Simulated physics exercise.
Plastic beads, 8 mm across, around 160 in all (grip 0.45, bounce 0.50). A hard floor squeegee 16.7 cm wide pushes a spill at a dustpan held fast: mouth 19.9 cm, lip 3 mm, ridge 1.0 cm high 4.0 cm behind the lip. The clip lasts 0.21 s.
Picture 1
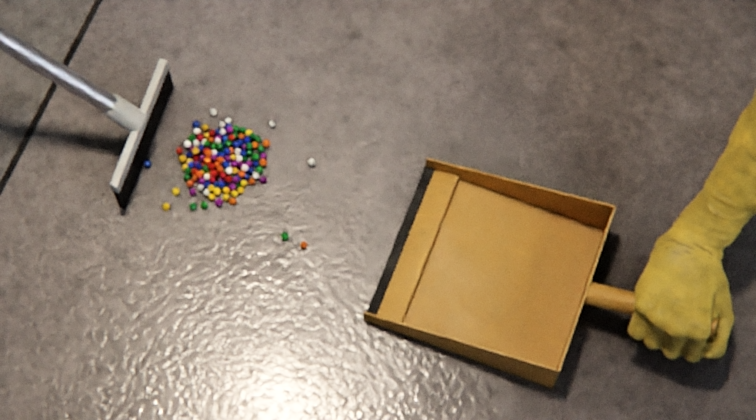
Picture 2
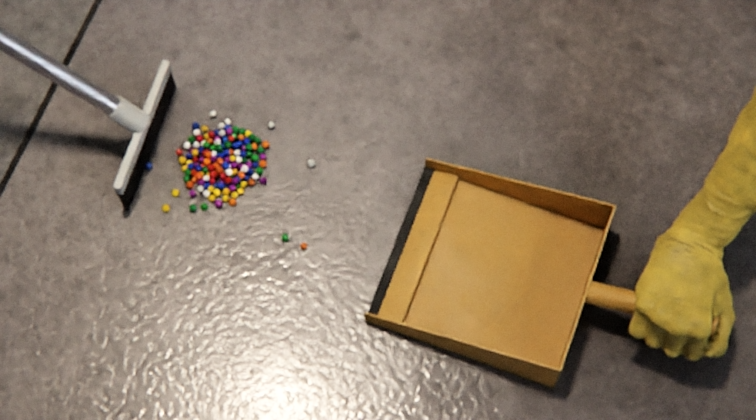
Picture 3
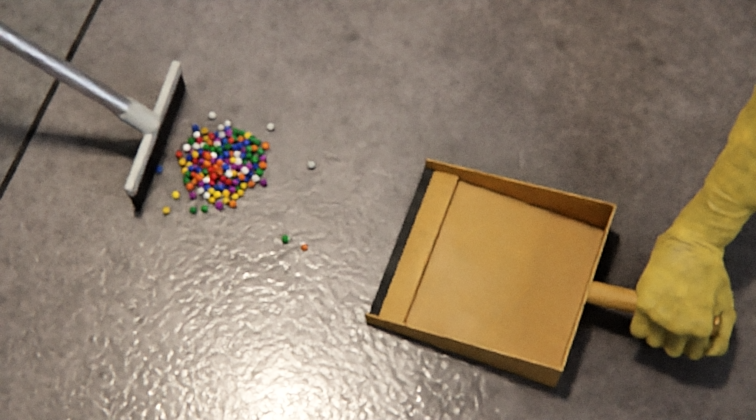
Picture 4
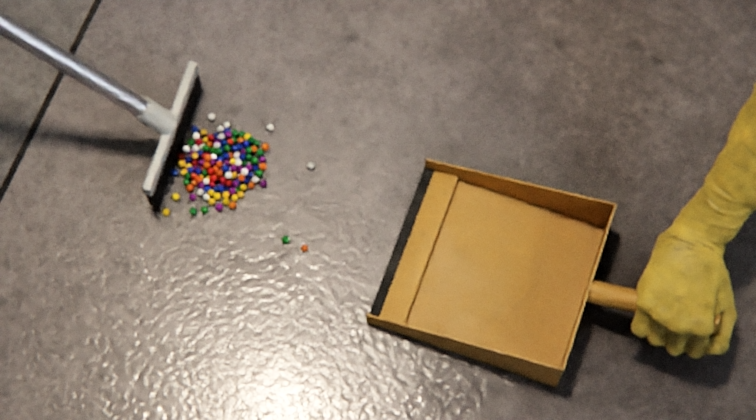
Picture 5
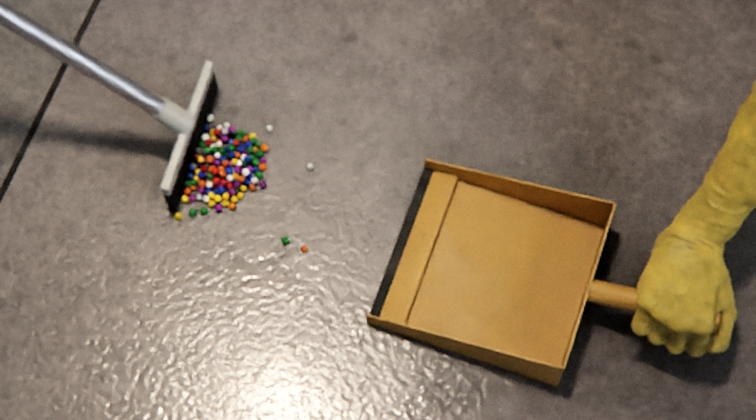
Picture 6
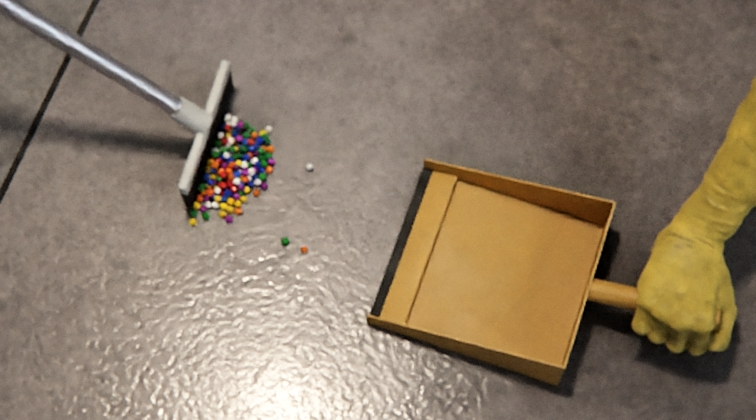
On a grey hard floor, a squeegee slid right into a pile of colourful beads and began pushing them along, while a yellow-gloved hand held a tan dustpan still on the right.
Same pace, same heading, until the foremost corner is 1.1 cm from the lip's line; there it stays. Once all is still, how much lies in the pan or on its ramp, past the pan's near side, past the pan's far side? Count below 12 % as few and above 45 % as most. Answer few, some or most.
In the pan or on its ramp: Few; past the pan's near side: Few; past the pan's far side: Some.
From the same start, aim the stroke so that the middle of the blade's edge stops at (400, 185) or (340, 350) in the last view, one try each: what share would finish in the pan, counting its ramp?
Some 35 and 5 per cent.
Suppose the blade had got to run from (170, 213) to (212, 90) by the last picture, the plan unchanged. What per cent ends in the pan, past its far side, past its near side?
Pan 40, far 15, near 0.
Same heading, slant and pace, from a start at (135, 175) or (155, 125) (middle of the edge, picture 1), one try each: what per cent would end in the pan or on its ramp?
About 20 and 0 per cent.
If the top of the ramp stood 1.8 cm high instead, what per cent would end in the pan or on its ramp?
It would be near 5 per cent.
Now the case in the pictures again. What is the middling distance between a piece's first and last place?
Roughly 22 cm.
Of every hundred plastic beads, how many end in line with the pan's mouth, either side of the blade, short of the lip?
About 55 per cent.
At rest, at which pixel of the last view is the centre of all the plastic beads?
Near (410, 194).
Then, 0.25 s after the last picture, middle of the blade 13 cm from the lip; 0 % over the lip, far side 20 %, near side 0 %.
Then, 0.41 s after the last picture, middle of the blade 6 cm from the lip; 0 % over the lip, far side 30 %, near side 0 %.
Then, 0.70 s after the last picture, middle of the blade 2 cm from the lip; 10 % over the lip, far side 40 %, near side 0 %.
In the end, pan 5 %, near side 0 %, far side 40 %, in front of the lip or behind the blade 55 %.
